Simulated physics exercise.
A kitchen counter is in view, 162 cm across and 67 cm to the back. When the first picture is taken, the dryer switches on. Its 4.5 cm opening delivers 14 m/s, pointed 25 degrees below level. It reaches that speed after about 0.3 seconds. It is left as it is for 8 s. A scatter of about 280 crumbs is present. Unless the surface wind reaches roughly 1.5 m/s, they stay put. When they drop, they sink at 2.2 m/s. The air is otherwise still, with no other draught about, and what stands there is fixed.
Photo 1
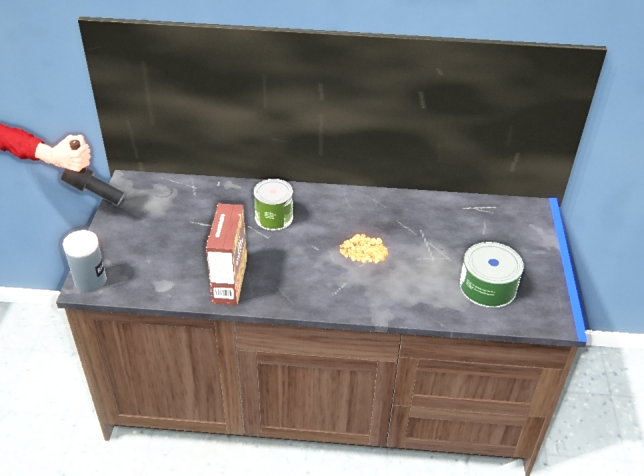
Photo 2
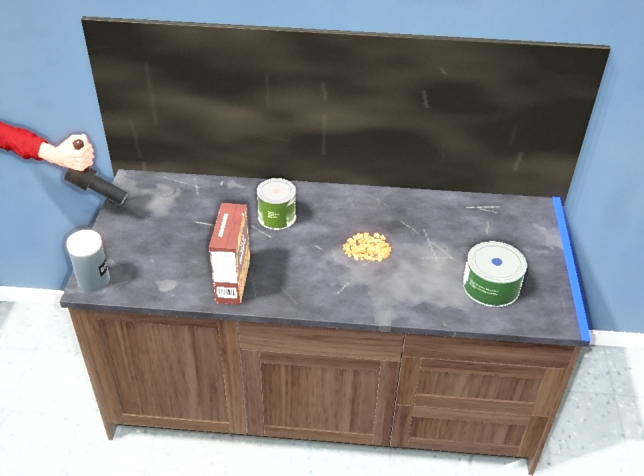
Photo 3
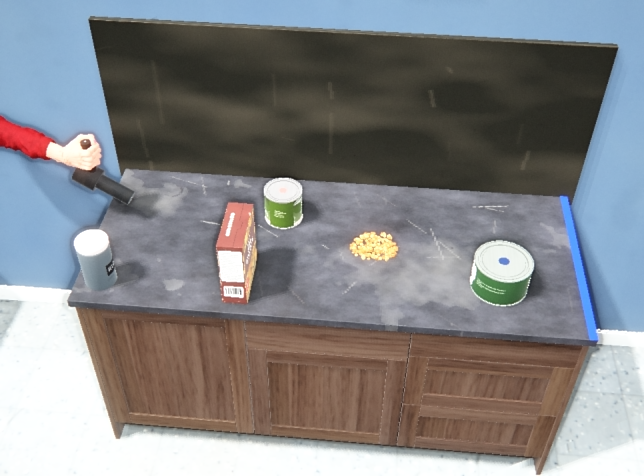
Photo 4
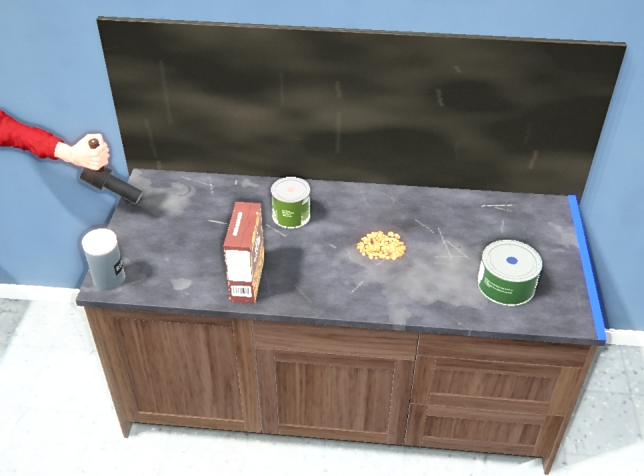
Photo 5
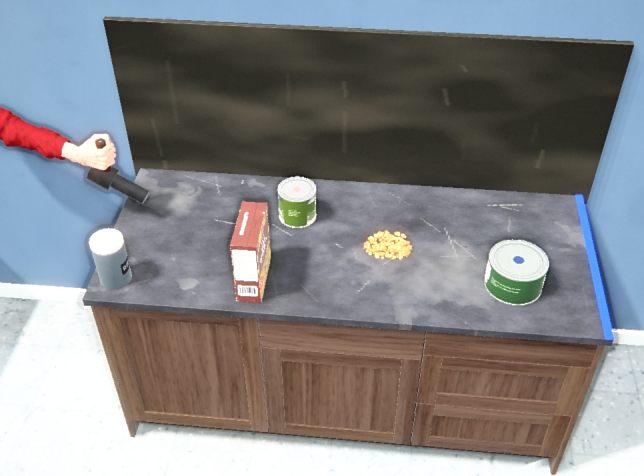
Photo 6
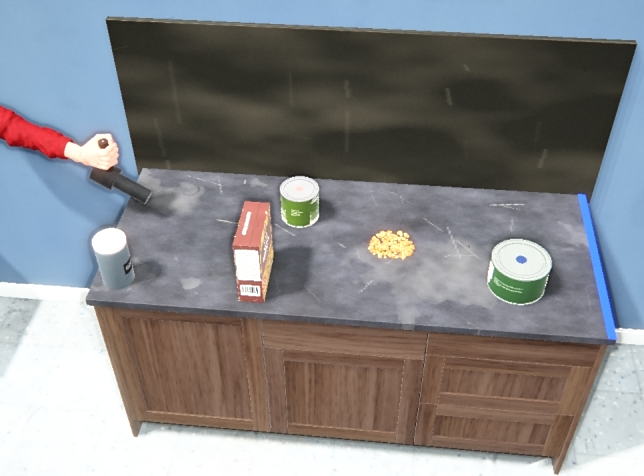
To begin with, a hand in a red sleeve holds a dark dryer at the left of a grey counter, facing two green tins, a red box, a grey canister and orange crumbs. The view then drifts slightly, shifting everything rightward together, while the hand stays steady and the crumbs remain unstirred.
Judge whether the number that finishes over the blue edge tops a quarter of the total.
Judgement: It does top a quarter.
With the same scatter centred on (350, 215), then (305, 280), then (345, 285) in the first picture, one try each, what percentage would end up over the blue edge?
Roughly 1 %, then 2 %, then 0 %.
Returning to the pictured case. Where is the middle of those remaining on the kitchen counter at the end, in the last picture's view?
The middle sits near pixel (565, 262).
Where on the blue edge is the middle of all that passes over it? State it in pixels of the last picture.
Median crossing point, approx. (597, 249).
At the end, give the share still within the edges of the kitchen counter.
I'd put it at some 25 %.
Then, 1.2 s after the last picture, 55 % are over the blue edge; the middle of those still in play is near (560, 262); 76 % have settled or left.
Then, 2.2 s after the last picture, 62 % are over the blue edge; the middle of those still in play is near (544, 258); 86 % have settled or left.
Then, 4.1 s after the last picture, 64 % are over the blue edge; the middle of those still in play is near (560, 262); 90 % have settled or left.
Then, 7.7 s after the last picture, at the end, 65 % are over the blue edge; the middle of those still in play is near (574, 264).
